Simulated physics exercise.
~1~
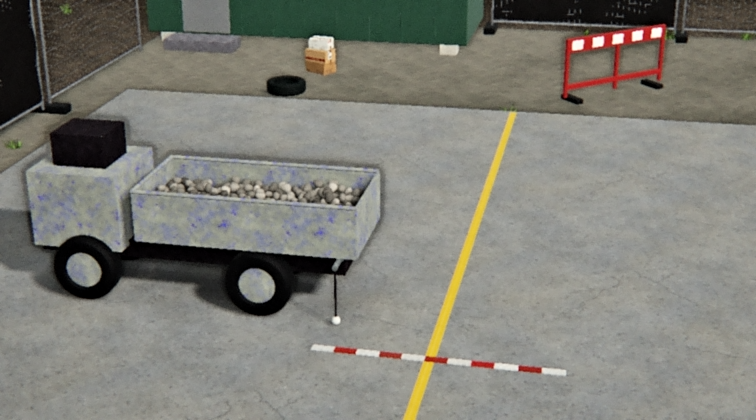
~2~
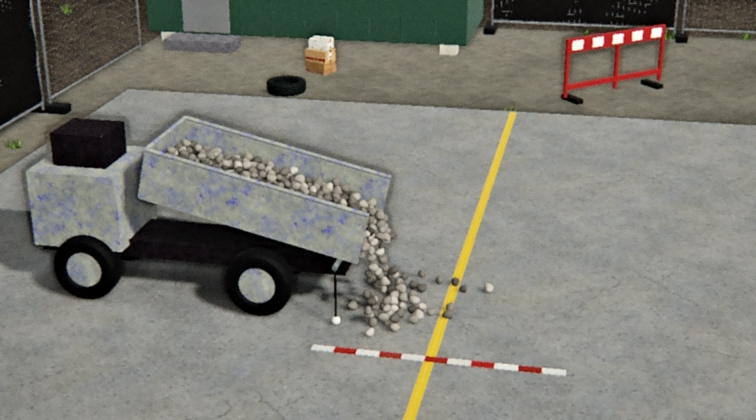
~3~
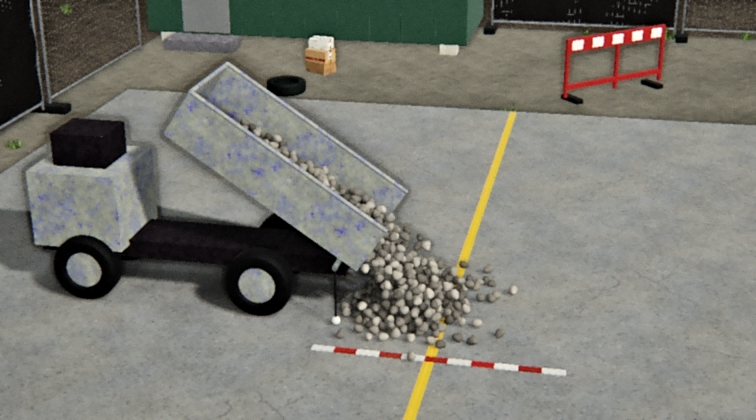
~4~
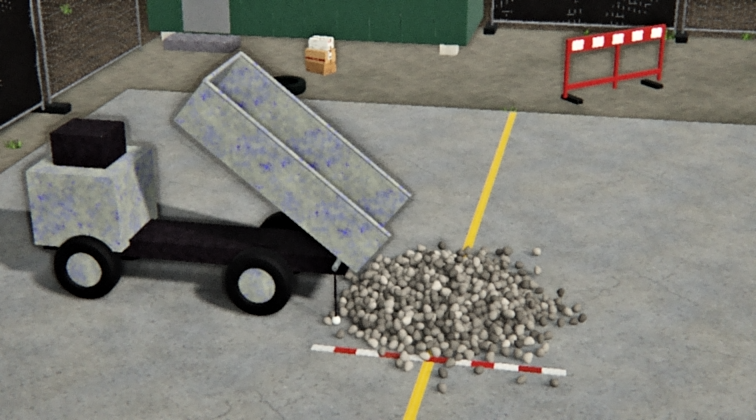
A pale, blotchy dump truck tilted its bed up steeply and tipped its load of small stones out the back, and they spread into a wide heap across a yellow line, leaving the bed still raised and looking empty.
